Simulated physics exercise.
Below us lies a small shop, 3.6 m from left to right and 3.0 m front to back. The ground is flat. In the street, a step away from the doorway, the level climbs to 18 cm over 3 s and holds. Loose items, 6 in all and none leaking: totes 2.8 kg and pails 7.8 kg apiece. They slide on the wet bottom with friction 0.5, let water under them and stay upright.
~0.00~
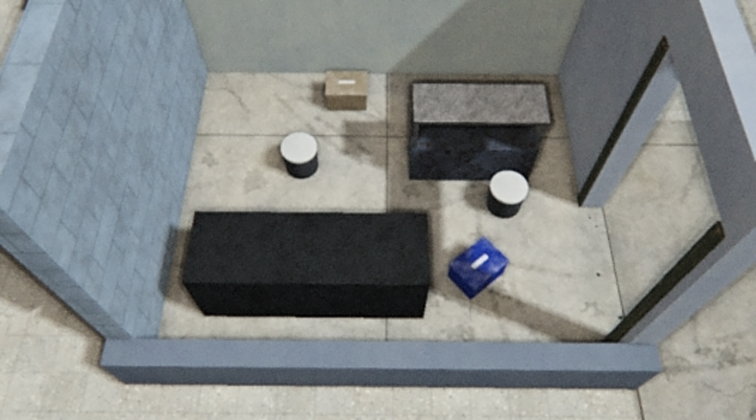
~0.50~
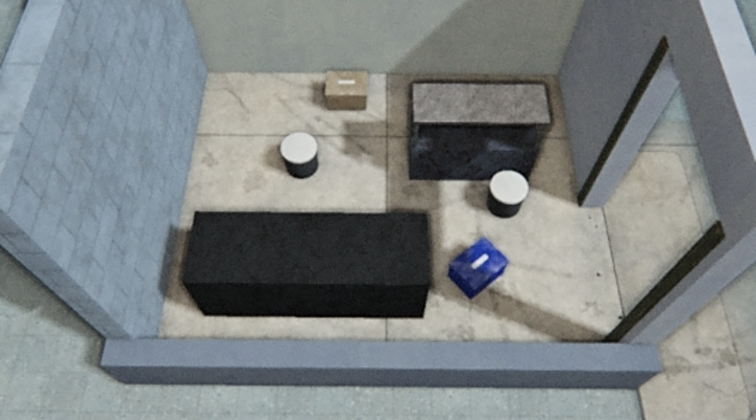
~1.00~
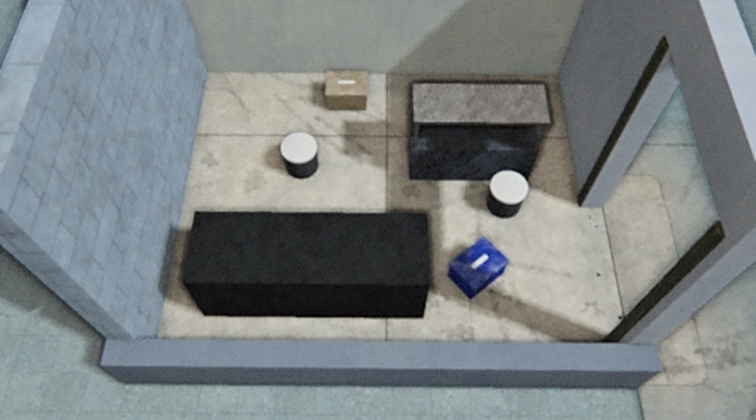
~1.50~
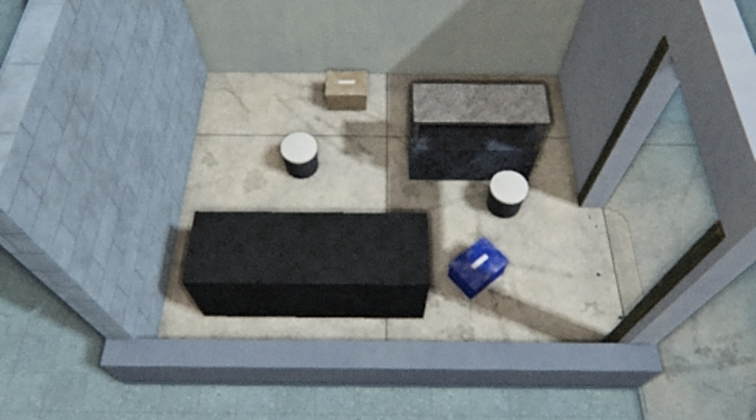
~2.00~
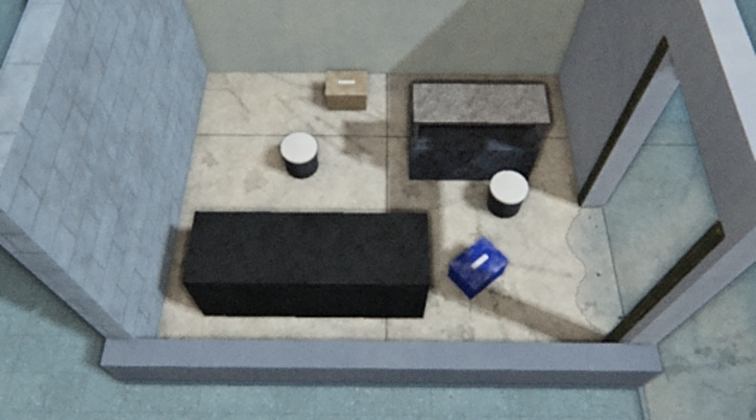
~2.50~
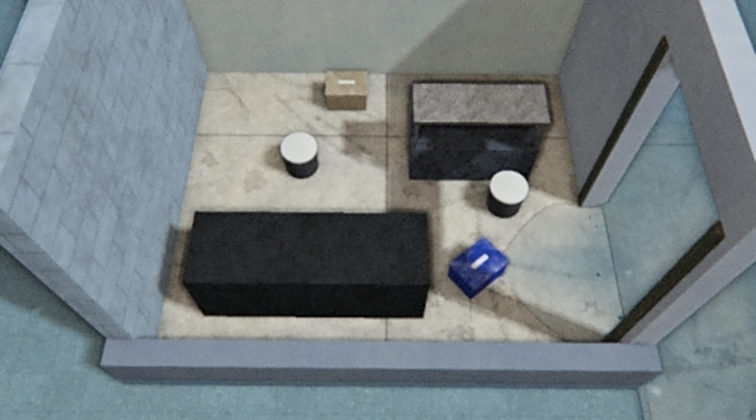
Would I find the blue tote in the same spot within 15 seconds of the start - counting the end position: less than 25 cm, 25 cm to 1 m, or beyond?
Blue tote travels far.
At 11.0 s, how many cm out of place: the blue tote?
About 200 cm.
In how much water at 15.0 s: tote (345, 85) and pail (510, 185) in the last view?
About 17 and 19 cm.
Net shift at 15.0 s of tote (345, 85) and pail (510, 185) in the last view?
In turn: 200 cm, 250 cm.
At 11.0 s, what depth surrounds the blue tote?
About 15 cm.
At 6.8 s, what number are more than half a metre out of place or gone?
2 of them.
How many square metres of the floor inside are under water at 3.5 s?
Roughly 2.5 m2.
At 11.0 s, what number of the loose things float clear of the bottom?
6 of them.
After 3.5 s the blue tote is near (443, 252), 0.3 m from its start, afloat; 1 afloat.
After 6.8 s the blue tote is near (224, 119), 2.7 m from its start, afloat; 1 afloat.
After 11.0 s the blue tote is near (507, 74), 2.0 m from its start, afloat; 6 afloat.
After 15.0 s the blue tote is near (522, 81), 1.9 m from its start, afloat; 6 afloat.
